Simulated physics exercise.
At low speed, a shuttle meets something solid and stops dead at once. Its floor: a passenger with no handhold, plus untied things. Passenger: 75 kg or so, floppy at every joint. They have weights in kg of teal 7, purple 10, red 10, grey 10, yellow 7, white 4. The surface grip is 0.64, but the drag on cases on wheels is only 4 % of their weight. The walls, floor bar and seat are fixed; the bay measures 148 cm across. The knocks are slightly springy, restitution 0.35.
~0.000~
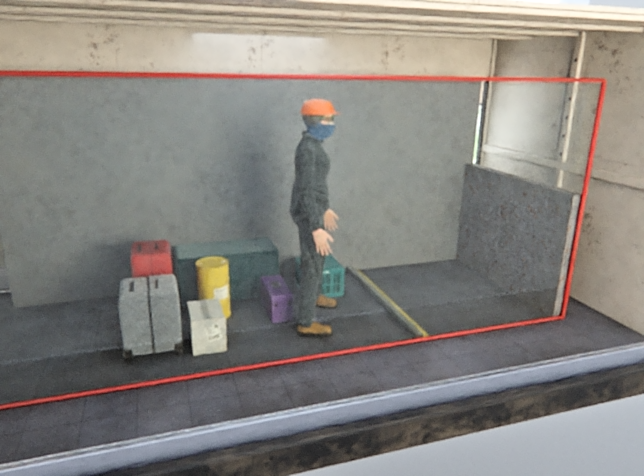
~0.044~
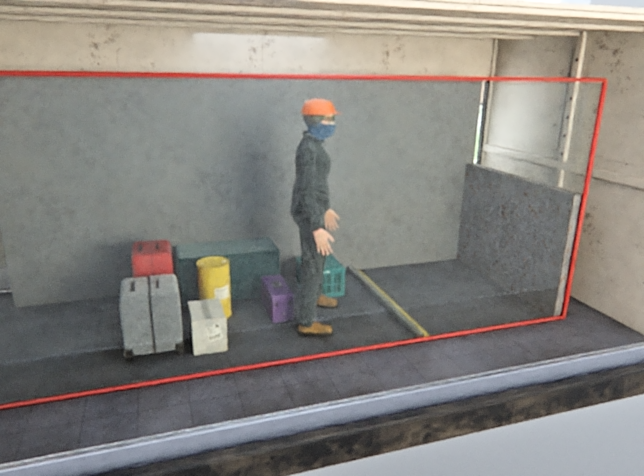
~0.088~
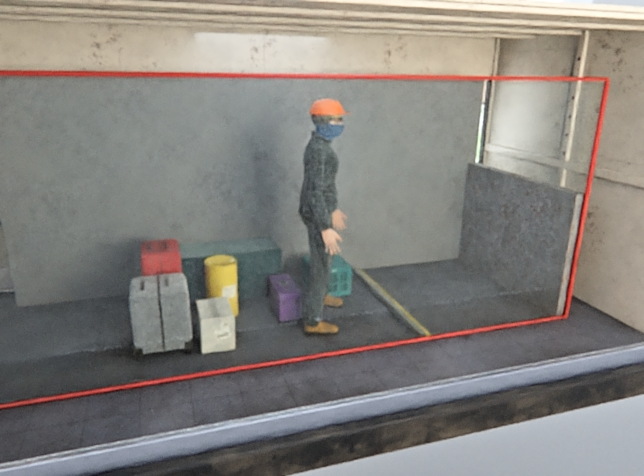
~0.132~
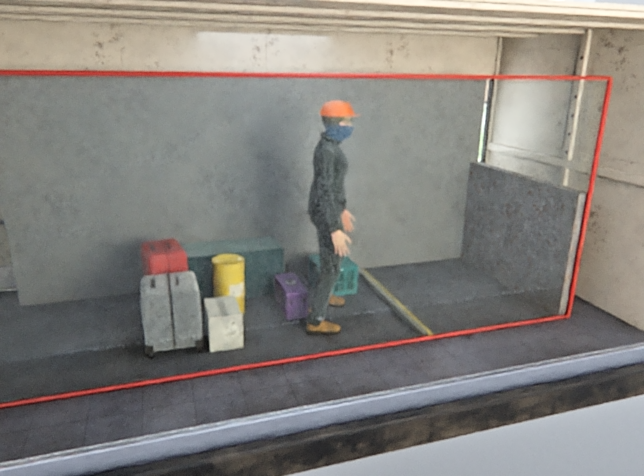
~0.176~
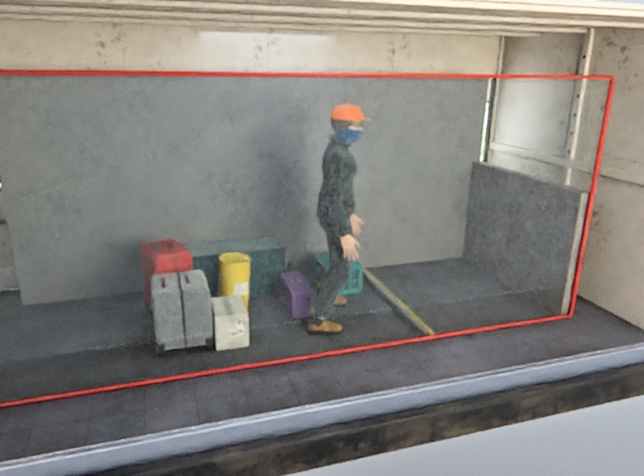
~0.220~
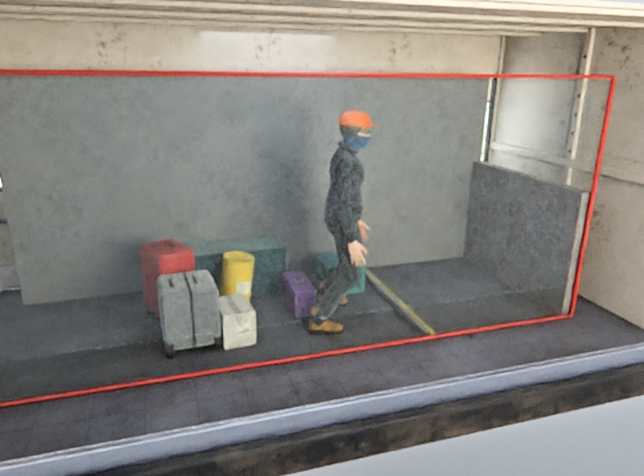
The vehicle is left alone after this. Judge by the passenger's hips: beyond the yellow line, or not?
This time the passenger's hips fail to pass the yellow line.
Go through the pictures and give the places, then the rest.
The first picture shows passenger's hips (309, 208), white carton (207, 326), red wheeled case (154, 283), yellow line (421, 331).
The second picture shows passenger's hips (310, 208), white carton (207, 326), red wheeled case (154, 283).
The third picture shows passenger's hips (318, 208), white carton (215, 324), red wheeled case (163, 282).
The fourth picture shows passenger's hips (327, 208), white carton (223, 323), red wheeled case (166, 282).
The fifth picture shows passenger's hips (336, 211), white carton (229, 321), red wheeled case (168, 282).
The sixth picture shows passenger's hips (343, 216), white carton (234, 320), red wheeled case (169, 282), yellow line (428, 329). Everything loose set off at about 1.3 m/s.
After 0.40 s the passenger's hips are 32 cm short of the yellow line, near (369, 253) in the last picture's view; the white carton 133 cm short of the yellow line, tilted 0°.
After 0.65 s the passenger's hips are 38 cm short of the yellow line, near (354, 266) in the last picture's view.
After 1.05 s the passenger's hips are 36 cm short of the yellow line, near (354, 265) in the last picture's view; the white carton 125 cm short of the yellow line, tilted 0°.
When all is still (2.5 s), teal crate stops short of the yellow line; purple toolbox stops short of the yellow line; red wheeled case stops short of the yellow line; grey wheeled case stops short of the yellow line; yellow drum stops short of the yellow line; white carton stops short of the yellow line; passenger's hips stop short of the yellow line.
